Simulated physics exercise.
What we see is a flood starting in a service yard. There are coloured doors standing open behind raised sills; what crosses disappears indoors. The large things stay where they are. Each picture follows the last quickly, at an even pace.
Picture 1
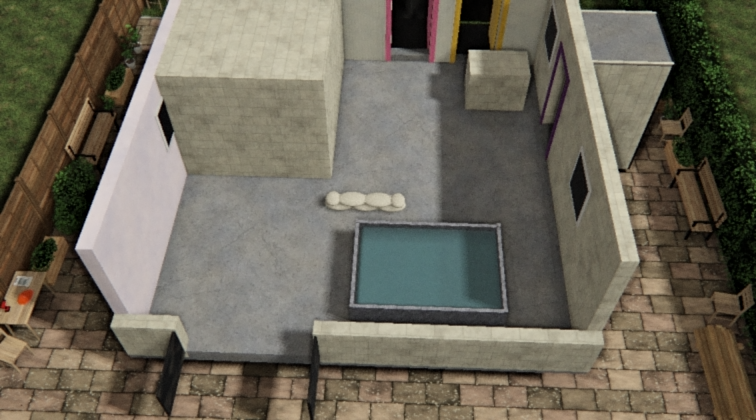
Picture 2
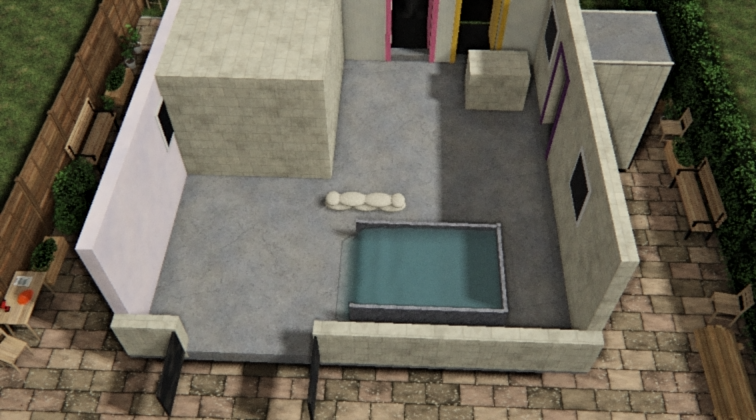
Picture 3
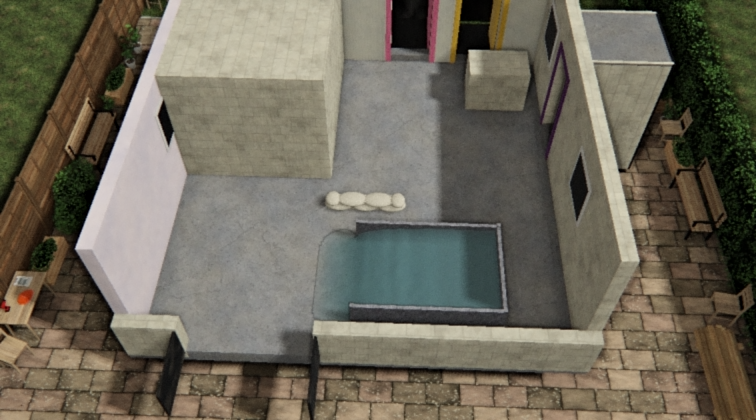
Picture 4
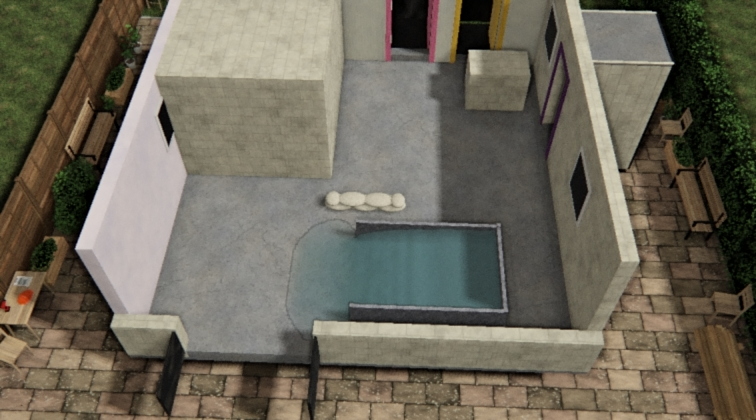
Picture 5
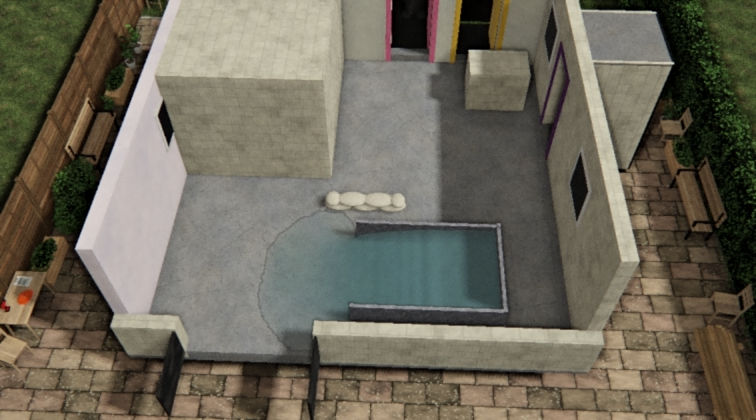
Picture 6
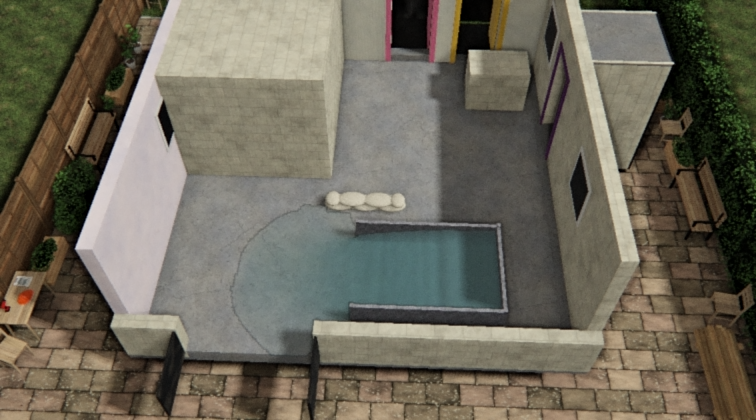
The clip opens on a walled yard seen from above, with still water in a rectangular tank near the front wall and pale sandbags behind it. The tank's left side disappears, and water flows out across the grey floor, its curved edge spreading steadily leftward past the sandbags.
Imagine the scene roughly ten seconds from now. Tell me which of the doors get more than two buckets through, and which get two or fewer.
One by one: Purple door: Does not overshoot, yellow door: Does not overshoot, pink door: Does not overshoot.
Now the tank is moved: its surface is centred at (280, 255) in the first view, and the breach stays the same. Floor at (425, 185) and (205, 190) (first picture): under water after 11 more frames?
Note - point 1 still bare; point 2 drenched.
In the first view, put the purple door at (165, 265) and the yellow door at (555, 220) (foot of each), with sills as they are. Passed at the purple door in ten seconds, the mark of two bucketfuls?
Result - purple door crosses the line.
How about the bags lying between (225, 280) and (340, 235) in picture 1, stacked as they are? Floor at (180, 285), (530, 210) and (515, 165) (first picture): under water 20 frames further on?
Going point by point, I'd say waterlogged, then left untouched, then left untouched.
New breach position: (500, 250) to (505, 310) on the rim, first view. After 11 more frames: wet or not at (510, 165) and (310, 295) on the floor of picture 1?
As listed: Submerged, unflooded.
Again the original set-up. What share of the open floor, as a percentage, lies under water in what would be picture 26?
Close to 35 in a hundred, I think.
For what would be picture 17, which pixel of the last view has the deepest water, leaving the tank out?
At about (143, 336).
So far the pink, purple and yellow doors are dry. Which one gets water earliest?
Soonest: The purple-painted one.
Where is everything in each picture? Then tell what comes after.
Still water in the water tank at (428, 267), in the first picture.
The front is at (351, 239), out from the gap at (357, 274), in the second picture.
The front is at (339, 234), out from the gap at (357, 275), in the third picture.
The front is at a hidden place, out from the gap at (357, 275), in the fourth picture.
The front is at (264, 306), out from the gap at (357, 275), in the fifth picture.
The front is at (238, 302), out from the gap at (357, 276), in the sixth picture.
A moment on, water covers 30 % of the floor; the purple door not reached, the yellow door not reached, the pink door not reached.
Next, water covers 35 % of the floor; the purple door not reached, the yellow door not reached, the pink door not reached.
Then, water covers 35 % of the floor; the purple door not reached, the yellow door not reached, the pink door not reached.
Later, water covers 40 % of the floor; the purple door not reached, the yellow door not reached, the pink door not reached.
In the end, water covers 60 % of the floor; the purple door wet at the sill, nothing in, the yellow door not reached, the pink door not reached.
